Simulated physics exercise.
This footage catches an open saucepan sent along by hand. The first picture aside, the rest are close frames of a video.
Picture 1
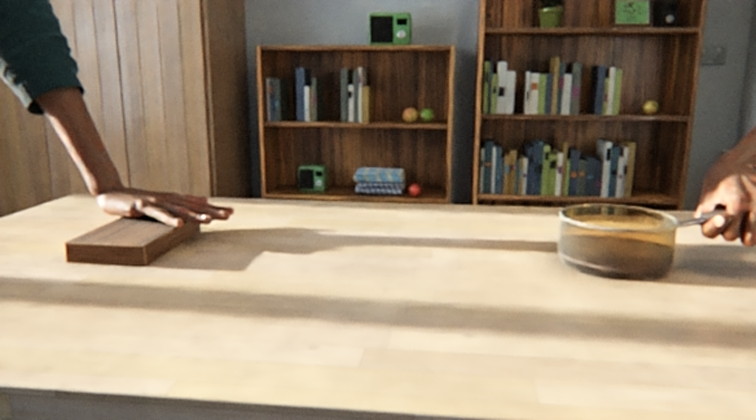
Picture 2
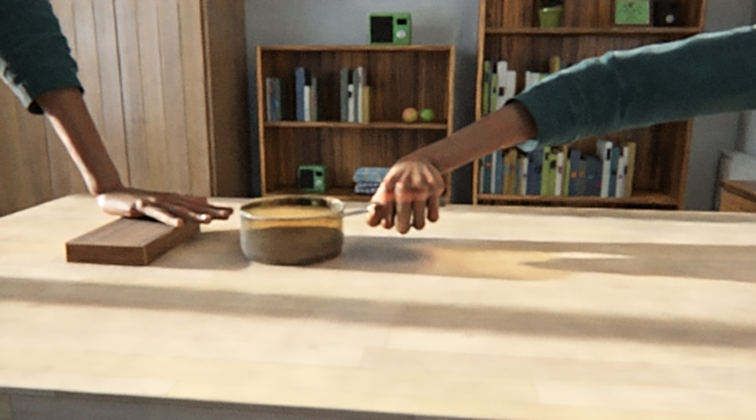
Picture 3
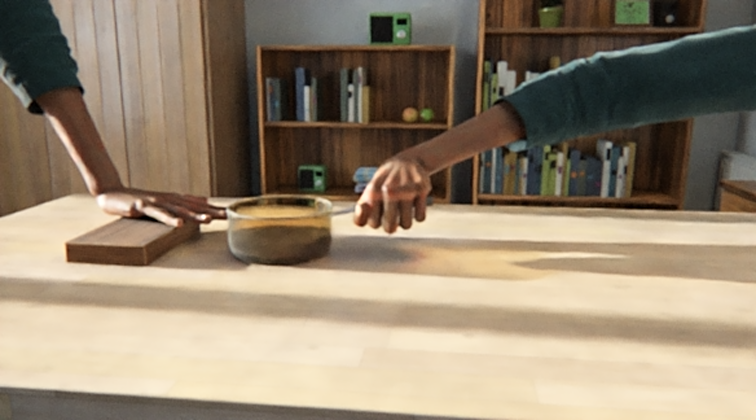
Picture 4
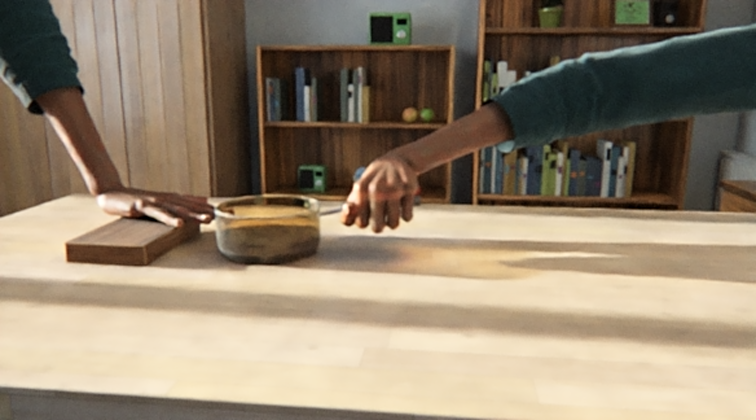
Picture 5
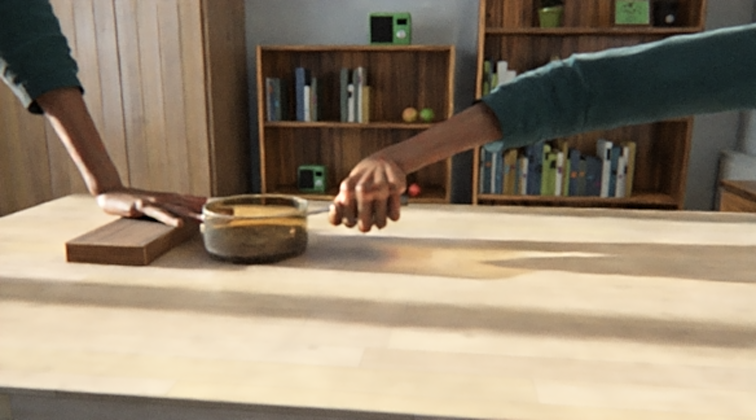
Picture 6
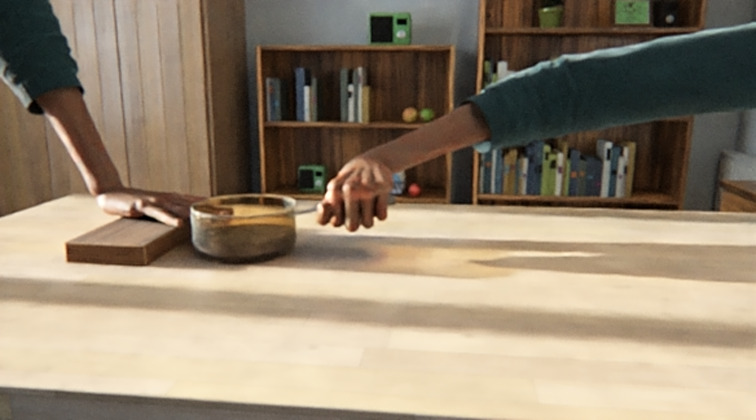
A hand slid an open glass saucepan of brownish liquid a long way left across a pale table, then edged it slightly farther left toward a wooden block where another hand rested.
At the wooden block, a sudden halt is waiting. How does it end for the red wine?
No overflow.
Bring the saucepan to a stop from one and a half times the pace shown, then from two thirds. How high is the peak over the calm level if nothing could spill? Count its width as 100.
The rise comes to some 20 per cent in the first case and some 10 per cent in the second.
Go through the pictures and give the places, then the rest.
The first picture shows at rest; saucepan (615, 239) about a third full; wooden block (139, 237).
The second picture shows under way; saucepan about a third full, surface at (293, 232).
The third picture shows a step of some 10 px; saucepan (281, 227) about a third full.
The fourth picture shows a step of some 10 px; saucepan about a third full, surface at (269, 232).
The fifth picture shows a step of some 10 px; saucepan (257, 227) about a third full.
The sixth picture shows a step of some 10 px; saucepan about a third full, surface at (246, 231); wooden block (139, 237).
A moment on, the saucepan meets the wooden block.
Further on, the red wine surges up the wall; the wave climbs under half way to the rim.
When it is over, the saucepan stands at the wooden block; all is still inside.
